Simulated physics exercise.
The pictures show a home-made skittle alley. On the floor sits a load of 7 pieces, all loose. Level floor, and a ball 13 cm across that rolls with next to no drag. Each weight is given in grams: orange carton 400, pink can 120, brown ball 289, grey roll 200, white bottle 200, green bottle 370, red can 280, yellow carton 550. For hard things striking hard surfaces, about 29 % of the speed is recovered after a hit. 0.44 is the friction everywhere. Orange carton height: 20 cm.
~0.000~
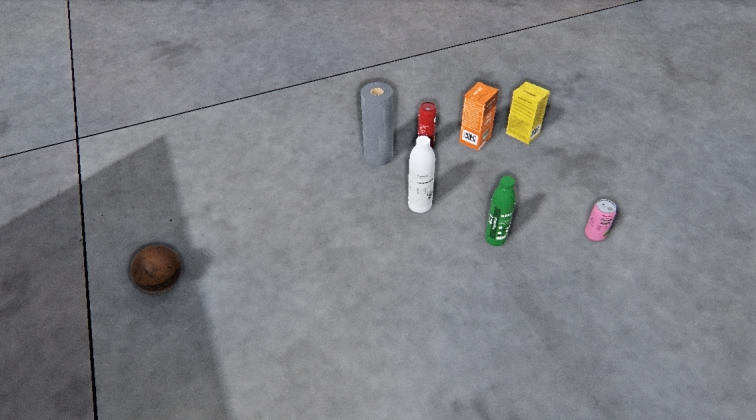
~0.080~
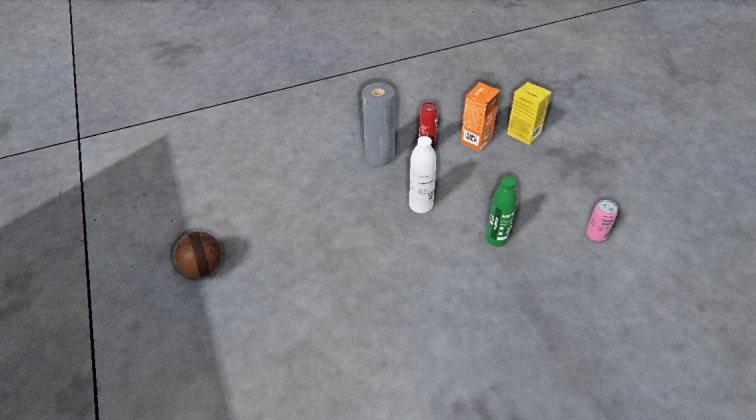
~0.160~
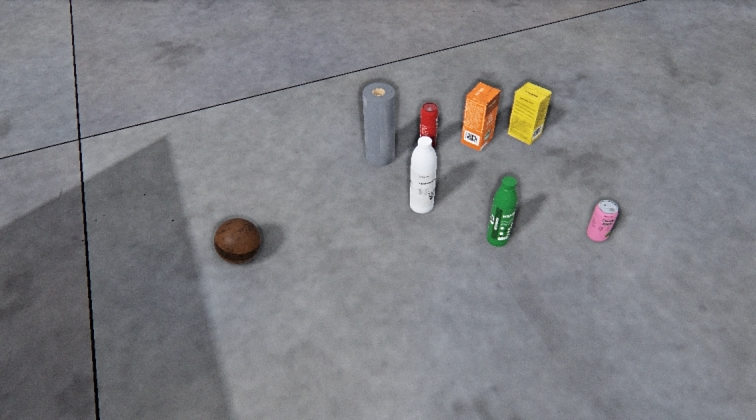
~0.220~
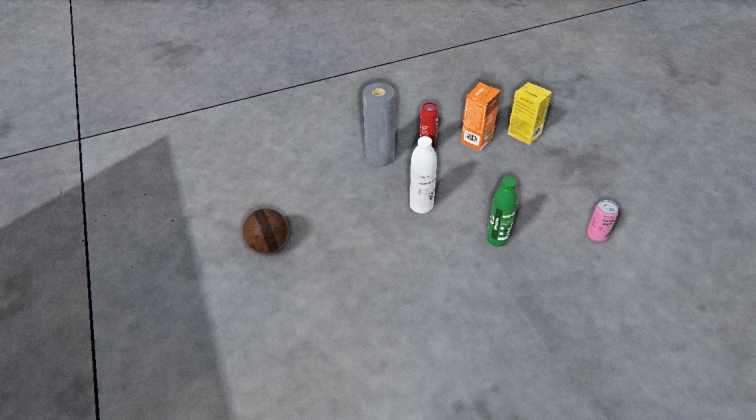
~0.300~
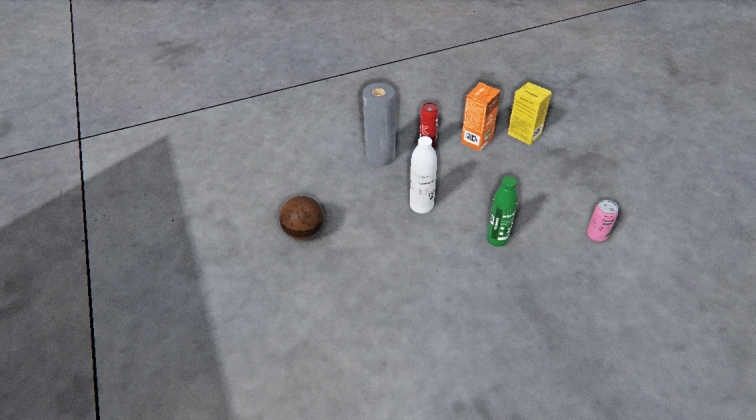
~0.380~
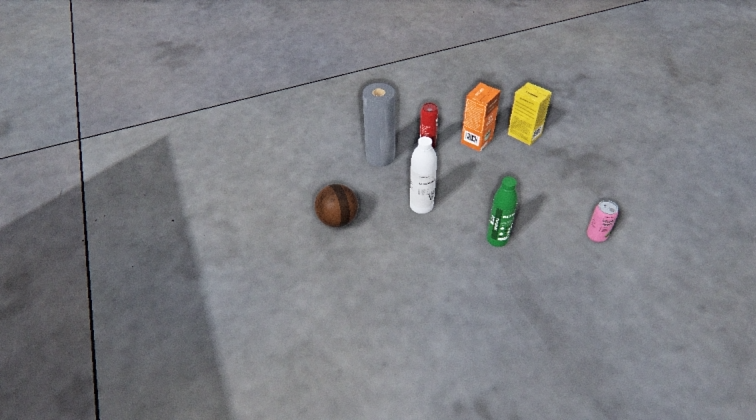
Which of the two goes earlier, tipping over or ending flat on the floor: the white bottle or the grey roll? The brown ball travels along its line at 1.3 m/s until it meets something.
Of the two named, the former goes first.
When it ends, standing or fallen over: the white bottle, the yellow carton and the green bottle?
Well, the white bottle tumbles down, the yellow carton holds steady, and the green bottle holds steady.
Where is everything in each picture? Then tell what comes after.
In the first frame, 0 cm rolled; brown ball (157, 269); white bottle (422, 174); grey roll (378, 125).
In the second frame, 11 cm rolled; brown ball (198, 255); green bottle (503, 211).
In the third frame, 21 cm rolled; brown ball (238, 241); yellow carton (529, 114).
In the fourth frame, 29 cm rolled; brown ball (266, 231); pink can (602, 222).
In the fifth frame, 40 cm rolled; brown ball (302, 218); red can (429, 128).
In the sixth frame, 51 cm rolled; brown ball (336, 206); white bottle (423, 175); grey roll (380, 126).
Around 0.78 s, 88 cm rolled; brown ball near (436, 150); white bottle at 46° to upright near (472, 184).
Around 1.58 s, 102 cm rolled; brown ball near (497, 162); white bottle on its side near (494, 208); red can at 5° to upright.
Finally (4.0 s), on their side or leaning hard on the floor, white bottle; the other 6 still in place (within 8 cm). Final places as that camera would see them, white bottle near (494, 213), grey roll near (380, 126). White bottle went at 0.74 s; grey roll was never lost.
